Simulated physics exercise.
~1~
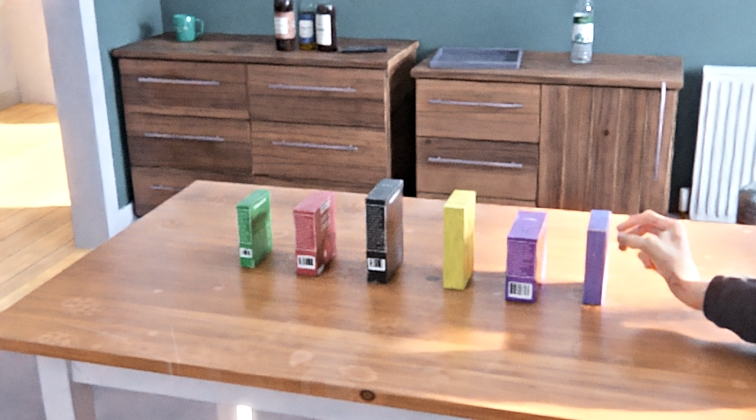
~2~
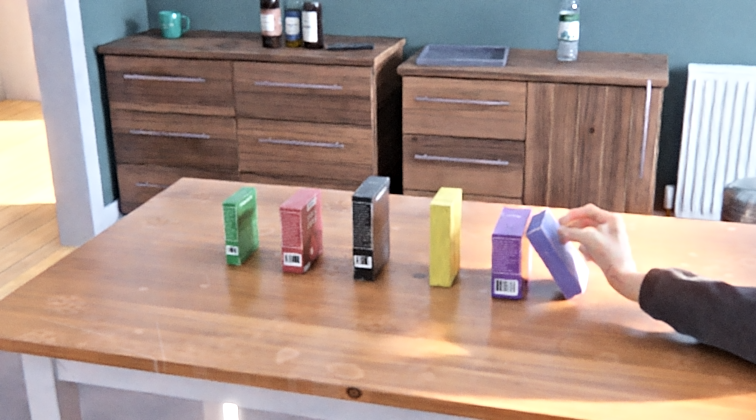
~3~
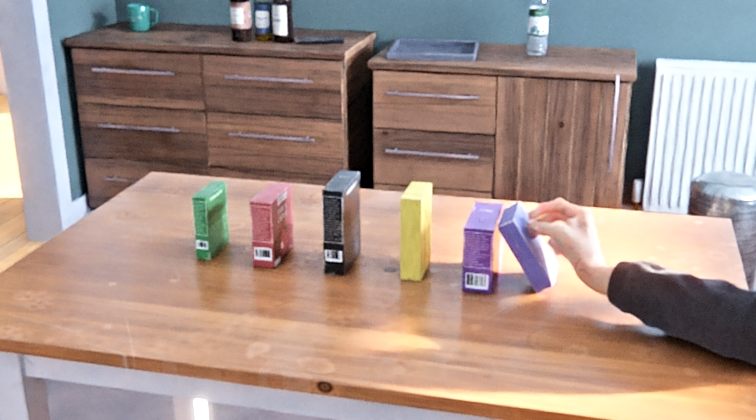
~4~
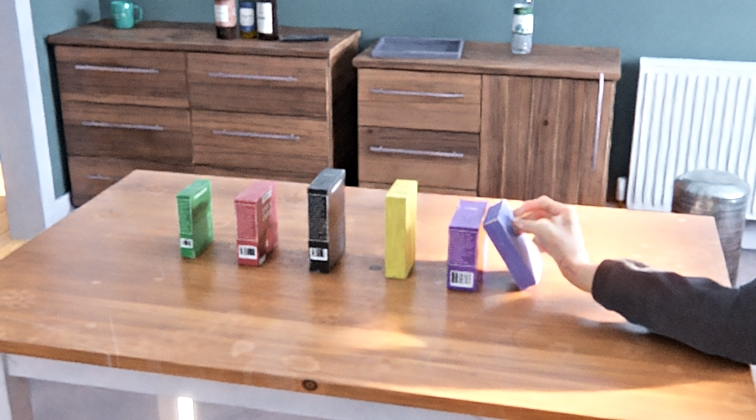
A hand tips the blue board left against the upright purple packet and holds it leaning.
